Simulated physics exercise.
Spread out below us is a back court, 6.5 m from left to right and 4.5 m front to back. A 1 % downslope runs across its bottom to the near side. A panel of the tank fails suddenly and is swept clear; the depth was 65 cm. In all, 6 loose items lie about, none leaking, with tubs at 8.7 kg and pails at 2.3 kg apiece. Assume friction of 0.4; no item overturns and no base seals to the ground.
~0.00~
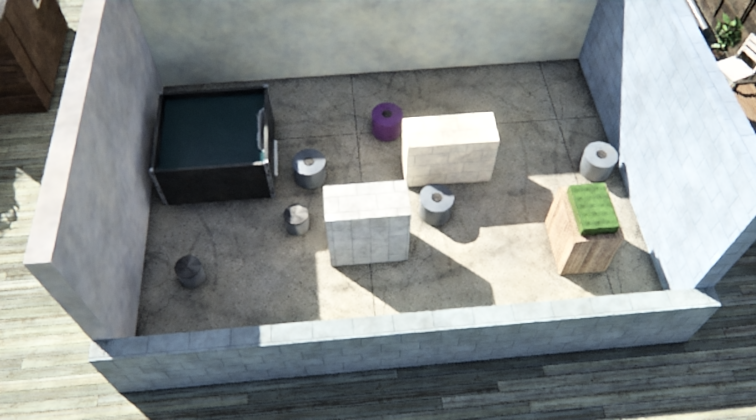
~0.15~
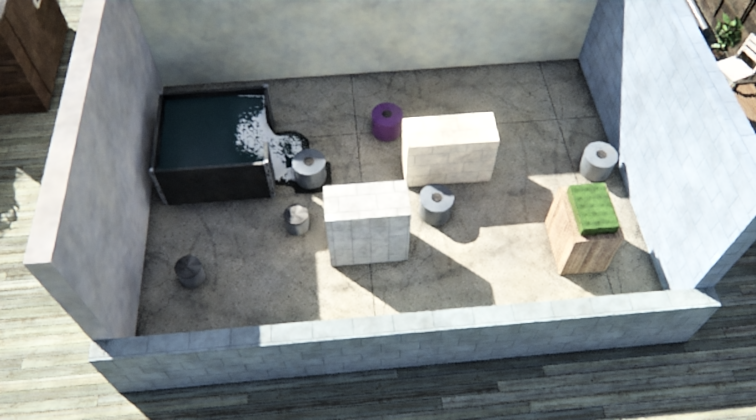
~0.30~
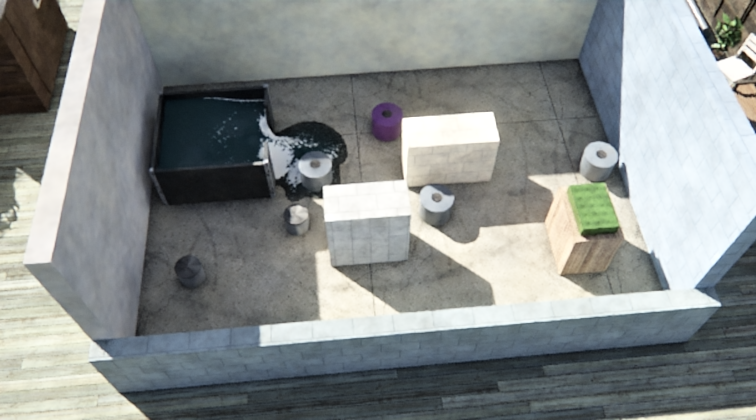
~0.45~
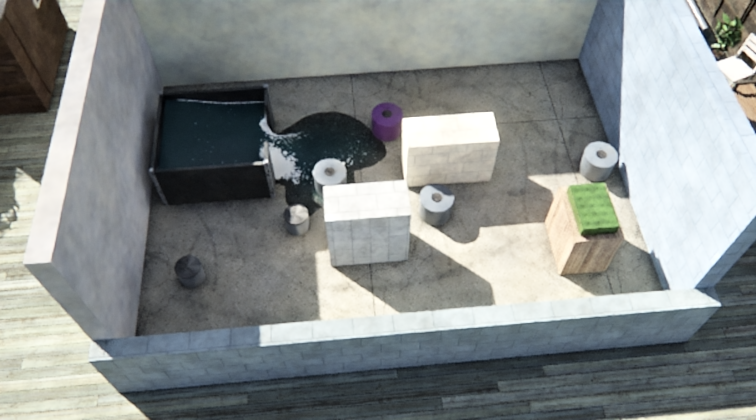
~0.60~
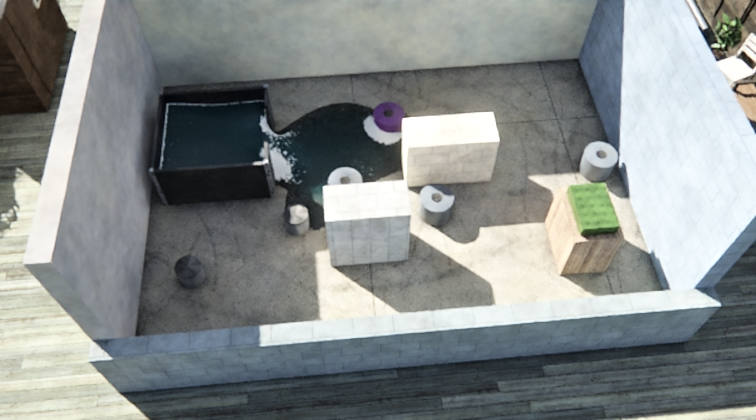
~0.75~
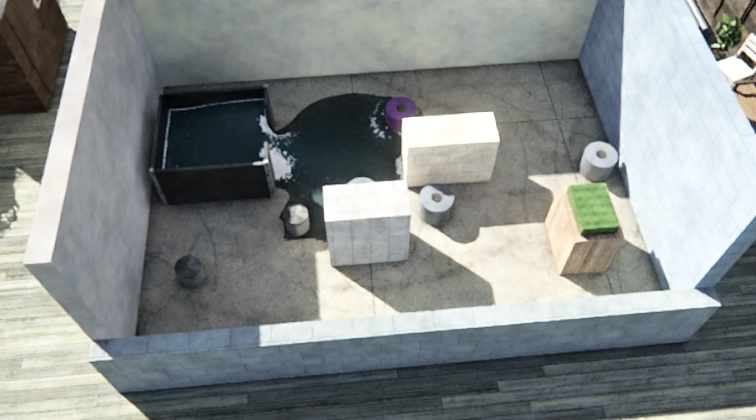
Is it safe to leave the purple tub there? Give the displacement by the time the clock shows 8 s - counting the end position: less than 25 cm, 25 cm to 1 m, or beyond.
I'm guessing it covers a long distance.
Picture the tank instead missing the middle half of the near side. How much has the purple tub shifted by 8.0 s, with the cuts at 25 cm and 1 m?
My answer is that the purple tub remains put.
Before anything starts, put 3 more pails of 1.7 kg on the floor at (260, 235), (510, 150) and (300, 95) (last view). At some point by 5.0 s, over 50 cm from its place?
In turn: Short of it, past it, less.
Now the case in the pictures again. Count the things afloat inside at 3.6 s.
I'd say 2 of them.
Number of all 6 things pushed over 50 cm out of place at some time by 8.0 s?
By my count, 4.
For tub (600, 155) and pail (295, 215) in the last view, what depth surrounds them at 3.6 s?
Roughly 8 and 1 cm.
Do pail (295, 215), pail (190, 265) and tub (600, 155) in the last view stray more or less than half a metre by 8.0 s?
Well, going one by one, it's not that far, not that far and too far.
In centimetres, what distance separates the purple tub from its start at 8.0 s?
Some 400 cm, give or take.
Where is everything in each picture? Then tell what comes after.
The purple tub at (387, 114), on the bottom; water covers 1.8 m2; 0 of 6 have shifted, in the first frame.
The purple tub at (387, 114), on the bottom; water covers 2.2 m2; 0 of 6 have shifted, in the second frame.
The purple tub at (387, 114) rests on the ground; water covers 2.7 m2; 1 of 6 have shifted, in the third frame.
The purple tub at (387, 114) rests on the ground; 3.5 m2 under water; 1 of 6 have shifted, in the fourth frame.
The purple tub at (389, 113), on the bottom; 4.4 m2 under water; 1 of 6 have shifted, in the fifth frame.
The purple tub at (401, 108), on the bottom, 23 cm from its start; 5.6 m2 under water; 2 of 6 have shifted, in the sixth frame.
After 1.6 s the purple tub is near (497, 78), 1.8 m from its start, aground; 1 afloat.
After 3.6 s the purple tub is near (568, 83), 2.7 m from its start, afloat; 2 afloat.
After 5.6 s the purple tub is near (629, 202), 3.5 m from its start, afloat; 4 afloat.
After 8.0 s the purple tub is near (608, 288), 3.8 m from its start, afloat; 4 afloat.
